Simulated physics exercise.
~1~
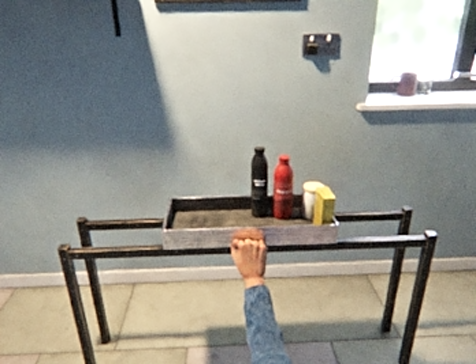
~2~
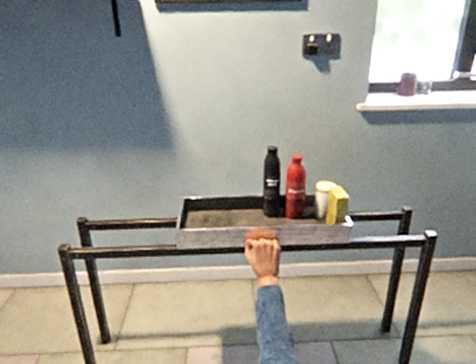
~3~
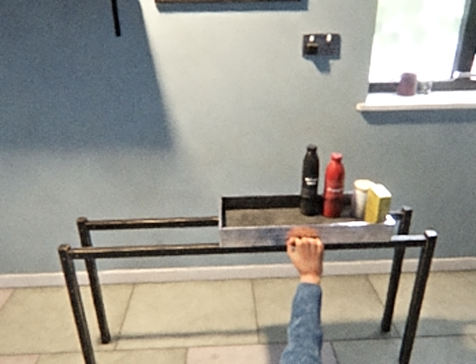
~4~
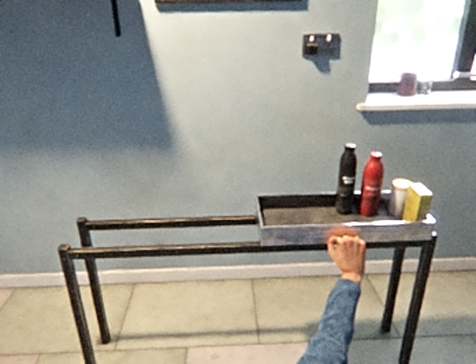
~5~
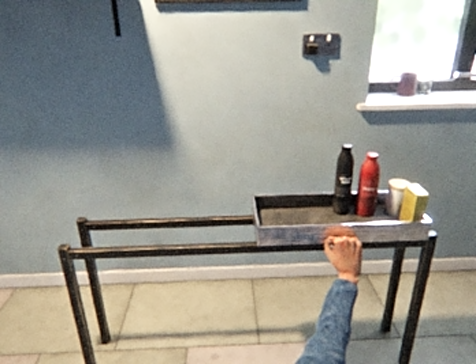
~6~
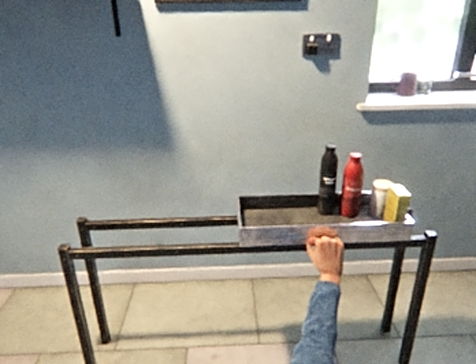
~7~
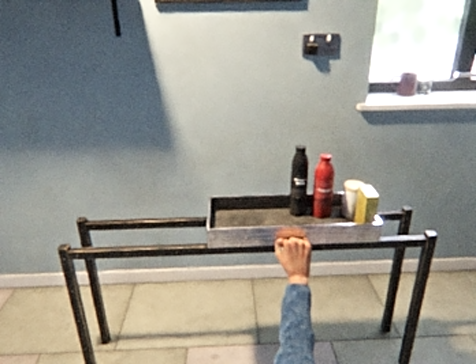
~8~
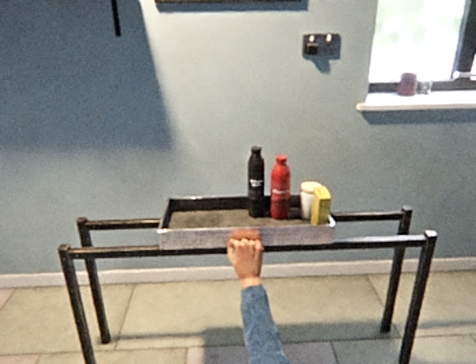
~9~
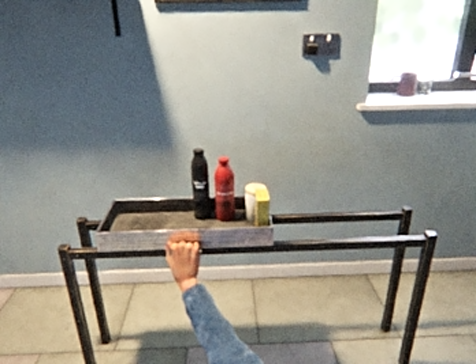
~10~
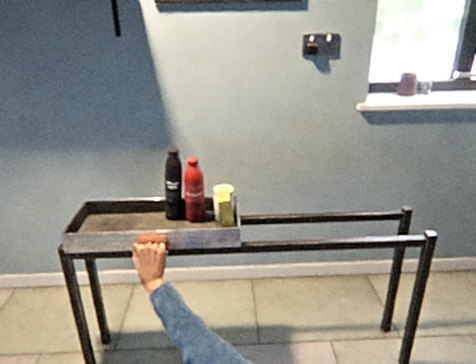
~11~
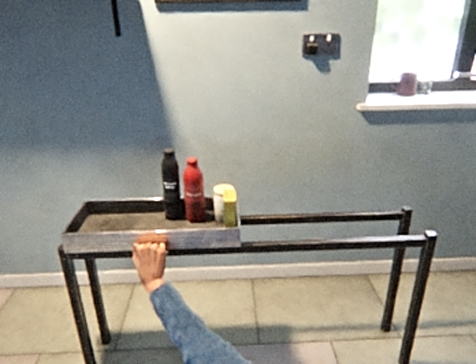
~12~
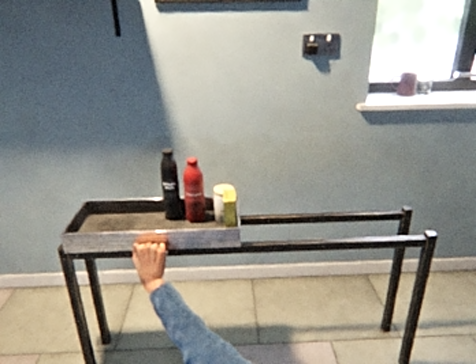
In a room with a blue wall, a hand slid a tray holding a black bottle, a red bottle, a white jar and a yellow packet right along two rails, then back left to the far end, where everything stayed standing.
